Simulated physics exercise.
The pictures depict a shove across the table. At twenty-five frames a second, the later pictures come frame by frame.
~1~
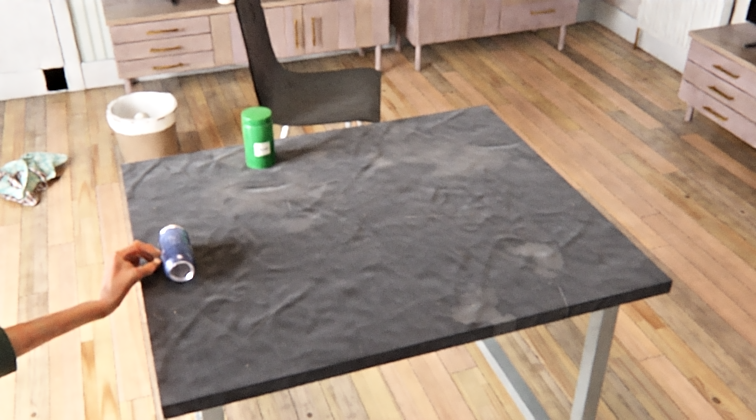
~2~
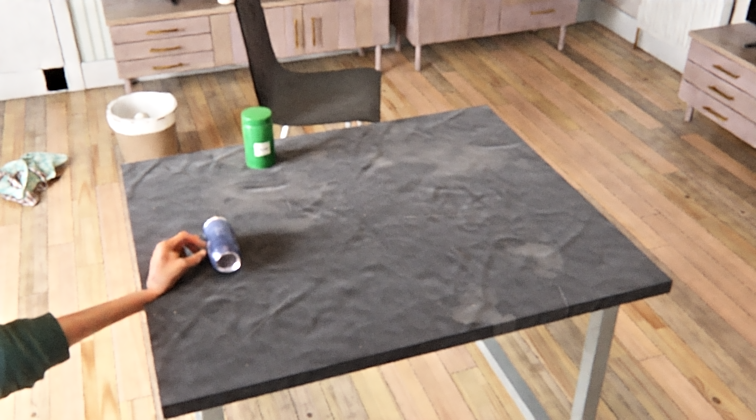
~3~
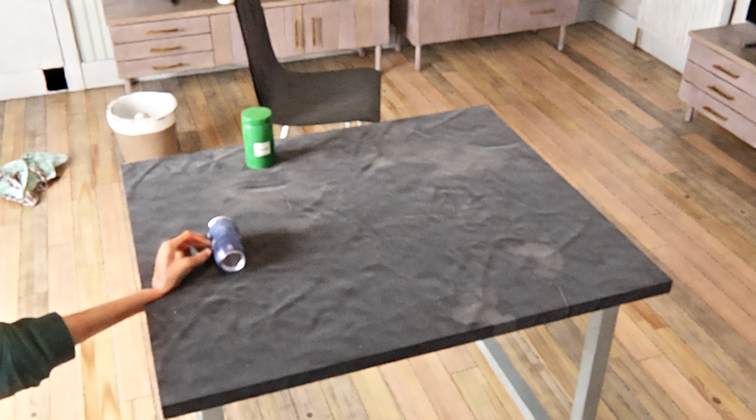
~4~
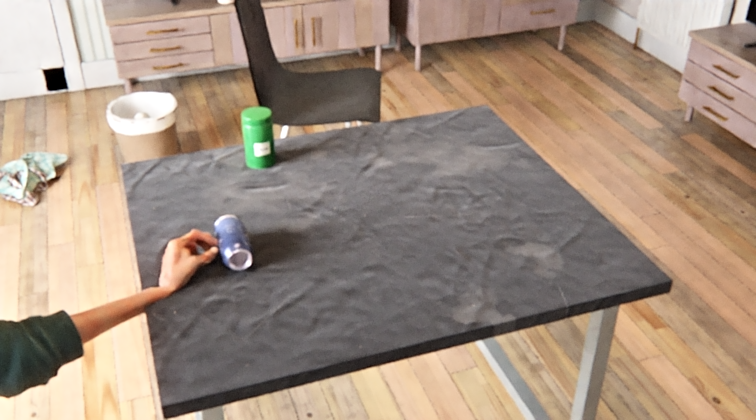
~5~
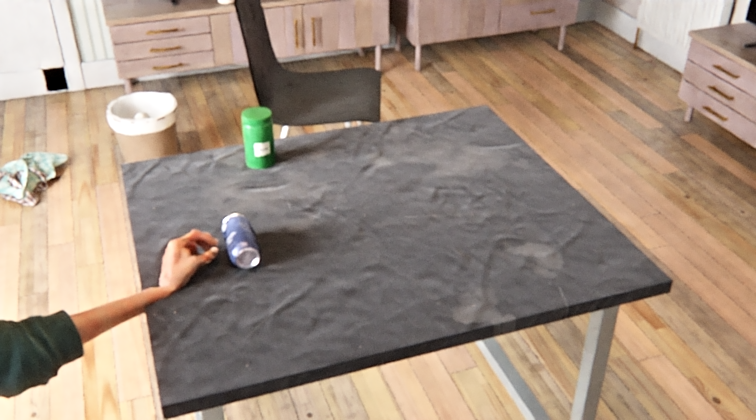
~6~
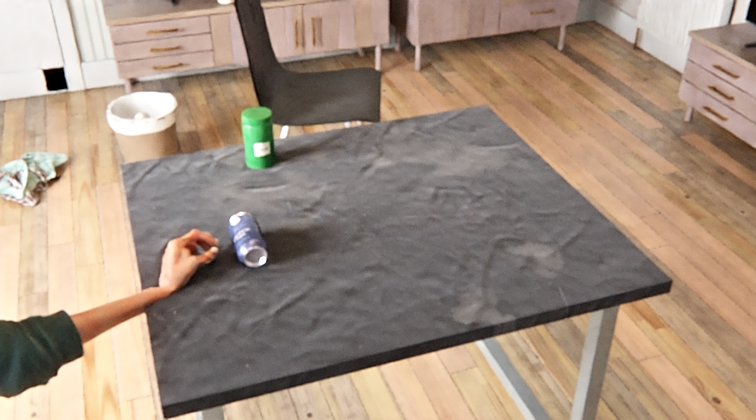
A blue can lying on its side is pushed right by a hand, then rolls slightly away.
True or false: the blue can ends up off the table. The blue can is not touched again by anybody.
False.
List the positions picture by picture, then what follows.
In the first picture, under the hand; blue can (177, 254).
In the second picture, under the hand; blue can (222, 245).
In the third picture, under the hand; blue can (227, 244).
In the fourth picture, blue can (234, 243).
In the fifth picture, blue can (241, 241).
In the sixth picture, blue can (248, 240) rolled a little.
Then, 0.20 s after the last picture, blue can rolled about its own width near (280, 234).
Then, 0.40 s after the last picture, blue can rolled well along near (305, 229).
Then, 0.70 s after the last picture, blue can rolled well along near (330, 224).
At rest, moved from the start, blue can. Seen from the same camera at the end, blue can near (342, 221).
